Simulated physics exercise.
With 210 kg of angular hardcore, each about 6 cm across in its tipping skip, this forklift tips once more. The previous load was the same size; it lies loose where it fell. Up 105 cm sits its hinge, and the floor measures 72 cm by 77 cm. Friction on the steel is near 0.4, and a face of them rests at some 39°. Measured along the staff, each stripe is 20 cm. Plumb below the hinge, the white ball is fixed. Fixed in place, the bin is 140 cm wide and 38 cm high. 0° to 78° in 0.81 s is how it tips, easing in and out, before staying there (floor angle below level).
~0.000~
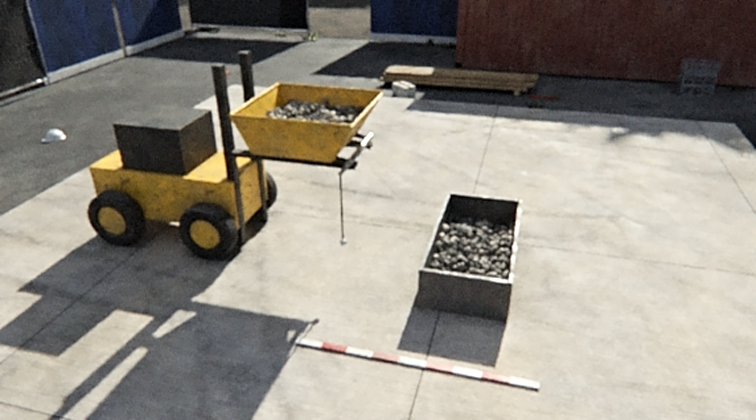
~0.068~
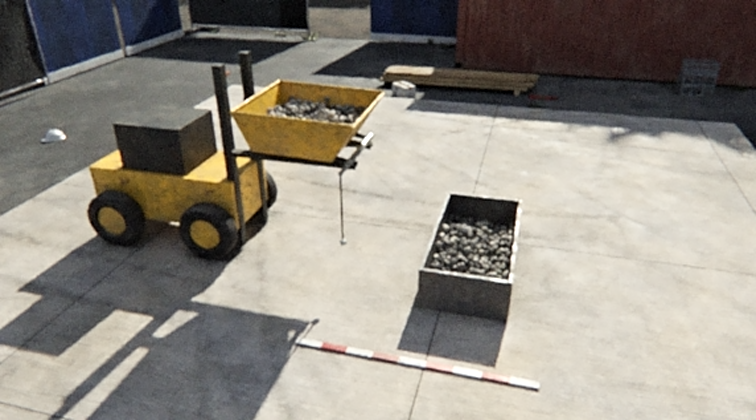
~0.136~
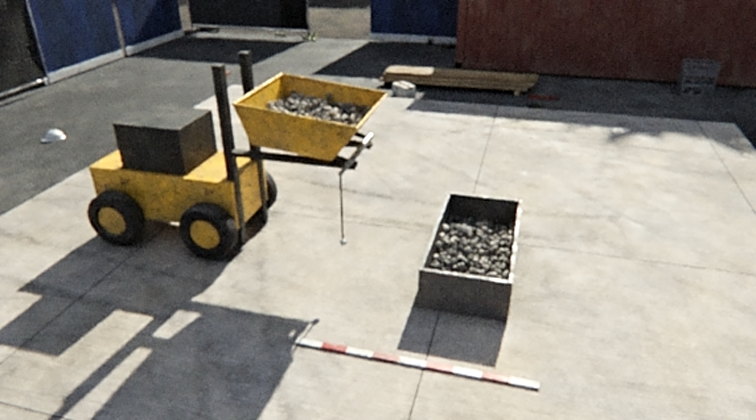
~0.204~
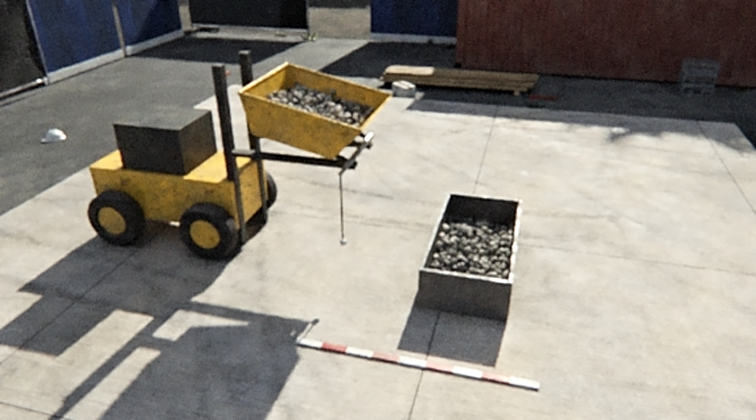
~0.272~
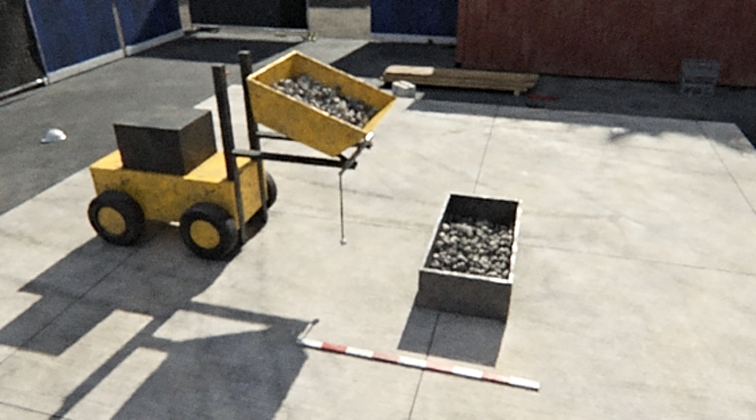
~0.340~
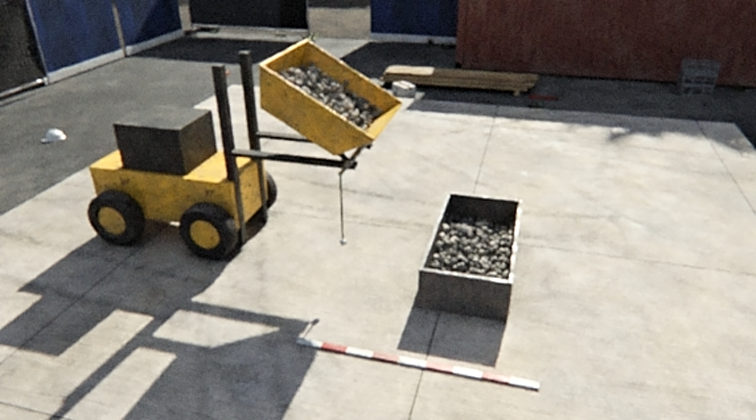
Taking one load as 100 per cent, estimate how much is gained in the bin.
The gain is about 61 per cent of a load.
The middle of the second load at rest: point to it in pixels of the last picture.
Roughly at pixel (448, 246).
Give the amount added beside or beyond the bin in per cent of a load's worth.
Roughly 0 in a hundred, I'd estimate.
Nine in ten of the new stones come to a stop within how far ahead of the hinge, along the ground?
Roughly 120 cm ahead of it.
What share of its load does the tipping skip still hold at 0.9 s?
Close to 95 per cent of the load.
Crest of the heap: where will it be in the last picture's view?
Somewhere close to (454, 229).
After 0.6 s the floor is at 66°; in per cent of one load, 100 in the tipping skip, 100 in the bin; the foremost stones are at (507, 268).
After 0.9 s the floor is at 78°; in per cent of one load, 94 in the tipping skip, 6 short of the bin, 100 in the bin; the foremost stones are at (507, 268).
After 1.3 s the floor is at 78°; in per cent of one load, 33 in the tipping skip, 22 short of the bin, 145 in the bin; the foremost stones are at (508, 263).
After 3.6 s the floor is at 78°; in per cent of one load, 0 in the tipping skip, 39 short of the bin, 161 in the bin; the foremost stones are at (507, 266). Net gain in the bin, 61.
